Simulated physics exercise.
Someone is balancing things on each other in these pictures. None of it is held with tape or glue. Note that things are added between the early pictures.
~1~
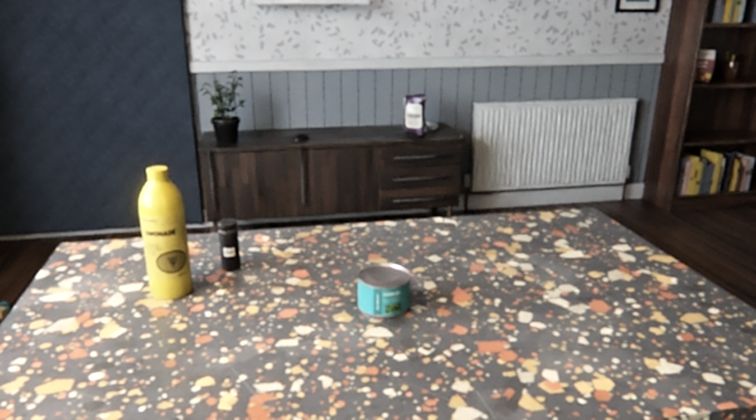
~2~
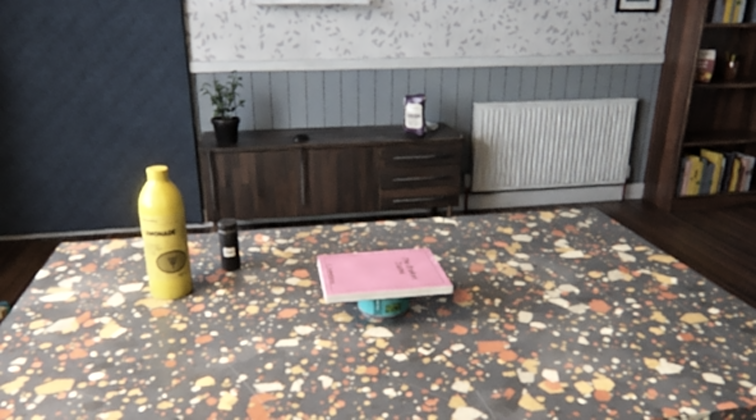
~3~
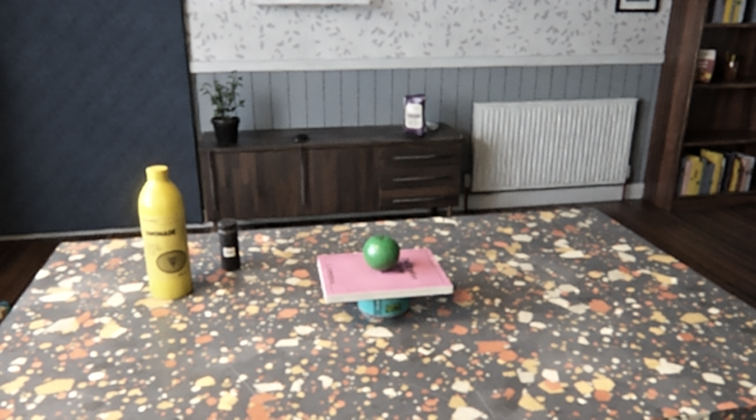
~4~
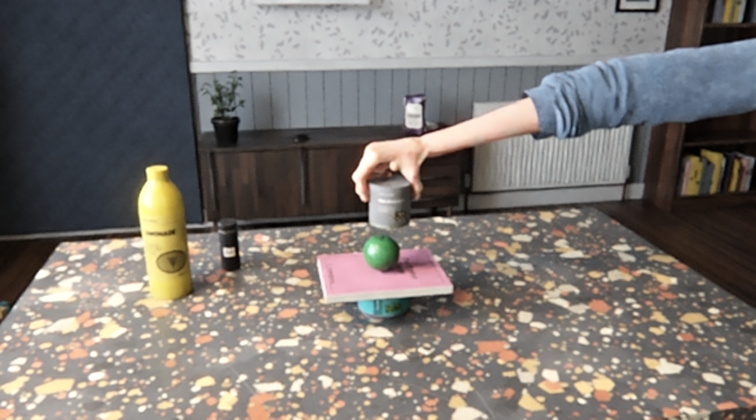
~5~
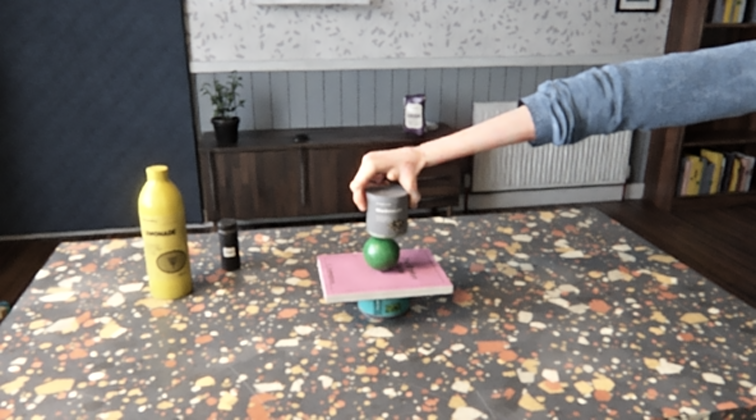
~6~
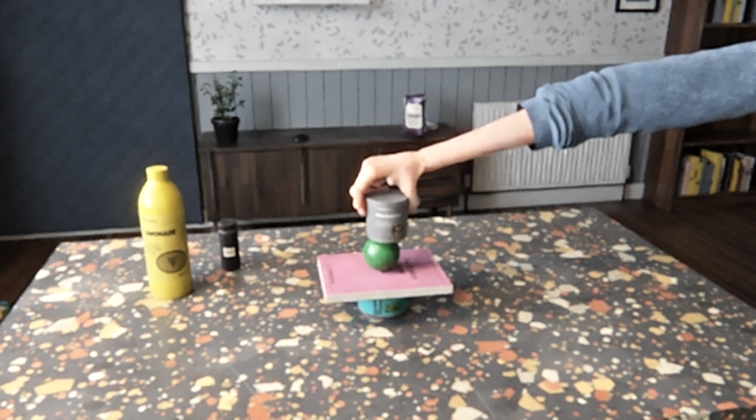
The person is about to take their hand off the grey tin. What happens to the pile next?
The pile tumbles down.
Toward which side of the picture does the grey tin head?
Off rightwards in the picture.
Then, 0.40 s later than the last frame, grey tin now fallen.
Then, 0.60 s later than the last frame, things are still on the move.
When it is over, fallen, grey tin; the other 5 as before. End places, in pixels of the last picture, grey tin near (505, 279). The pile comes apart.
